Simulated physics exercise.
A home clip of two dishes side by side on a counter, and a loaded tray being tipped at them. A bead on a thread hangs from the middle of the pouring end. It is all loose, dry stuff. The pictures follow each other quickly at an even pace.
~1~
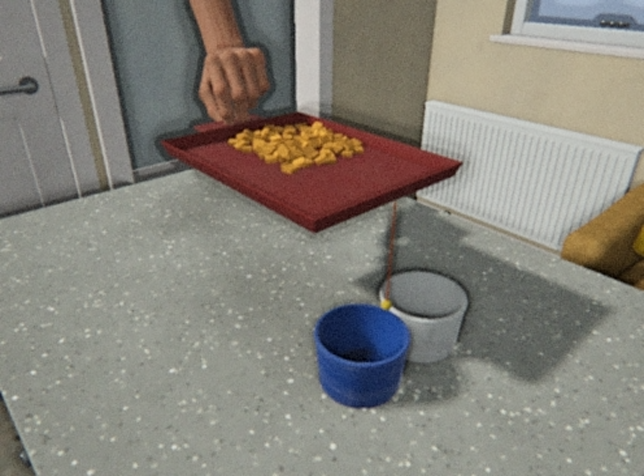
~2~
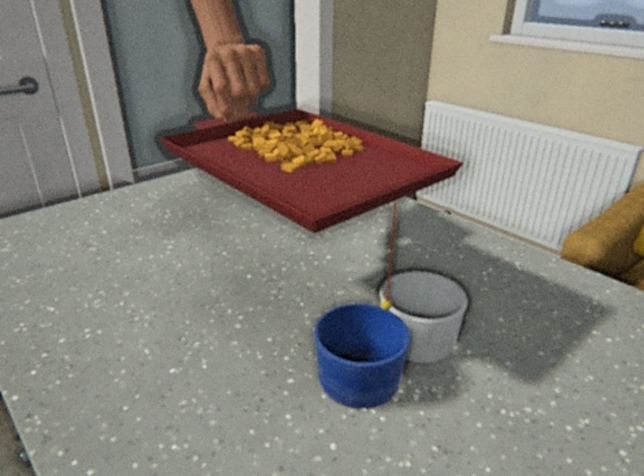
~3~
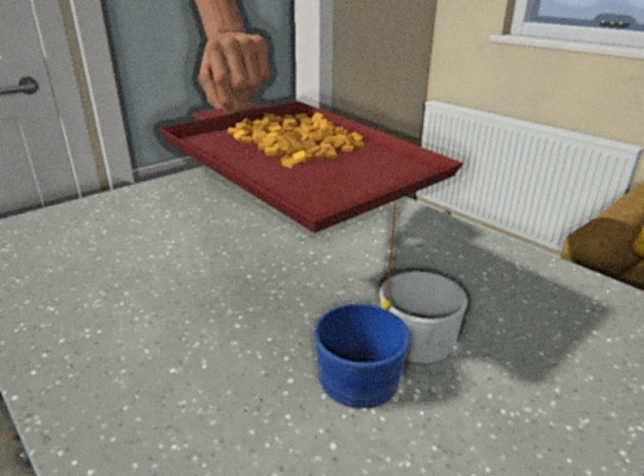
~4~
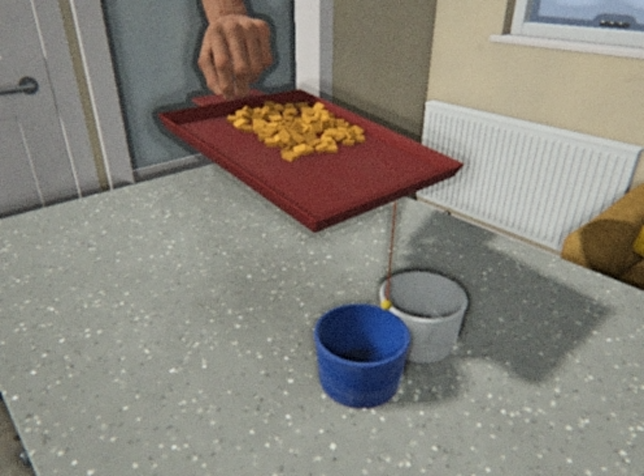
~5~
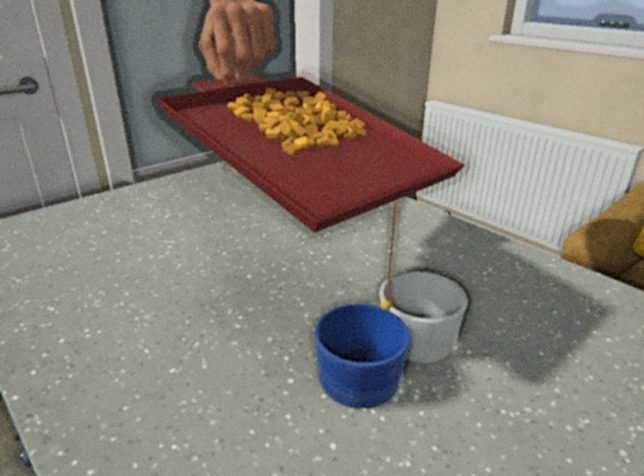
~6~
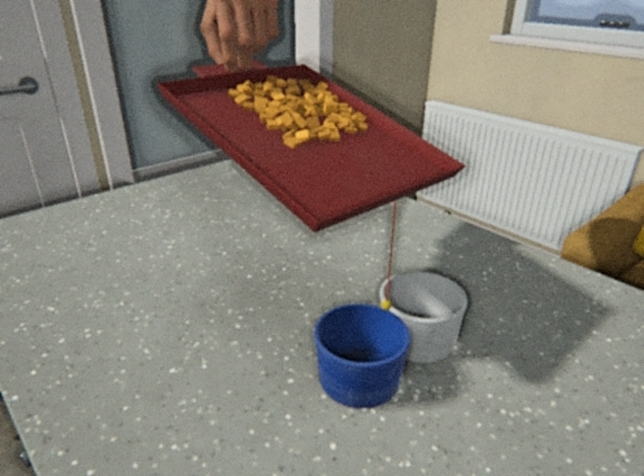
At the start, a hand holds a red tray of small golden-brown pieces almost flat above a speckled counter, where a blue dish and a grey dish sit side by side. The hand then steadily raises the tray's far end, tilting it more clearly, while the pieces stay bunched and both dishes remain still.
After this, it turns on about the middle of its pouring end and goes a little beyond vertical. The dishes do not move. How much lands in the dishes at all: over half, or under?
Together they catch less than half.
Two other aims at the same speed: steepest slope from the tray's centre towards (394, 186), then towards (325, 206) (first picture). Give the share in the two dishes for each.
Roughly 50 per cent, and 30 per cent.
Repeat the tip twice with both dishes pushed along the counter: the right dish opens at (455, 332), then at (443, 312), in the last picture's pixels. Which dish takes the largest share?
First right, then the right-hand dish.
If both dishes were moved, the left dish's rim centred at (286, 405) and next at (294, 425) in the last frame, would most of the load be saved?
First under half, then under half.
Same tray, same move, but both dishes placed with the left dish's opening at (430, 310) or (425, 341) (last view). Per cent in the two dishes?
Roughly 50 per cent, and 80 per cent.
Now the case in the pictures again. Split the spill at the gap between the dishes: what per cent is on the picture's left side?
About 10 per cent.
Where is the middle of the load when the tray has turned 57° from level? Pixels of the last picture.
Close to (423, 179).
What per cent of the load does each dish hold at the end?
Left dish near 10 in a hundred; right dish near 20.
Soon, tray tipped steeply; most on the tray; a small part in the air.
A while on, tray tipped right over; about half on the tray; a small part in the left dish; a small part in the right dish; about a third outside both.
Towards the end, tray tipped past a quarter turn; a small part in the left dish; about a quarter in the right dish; about two thirds outside both.
Finally, tray tipped past a quarter turn; a small part in the left dish; about a quarter in the right dish; about two thirds outside both.
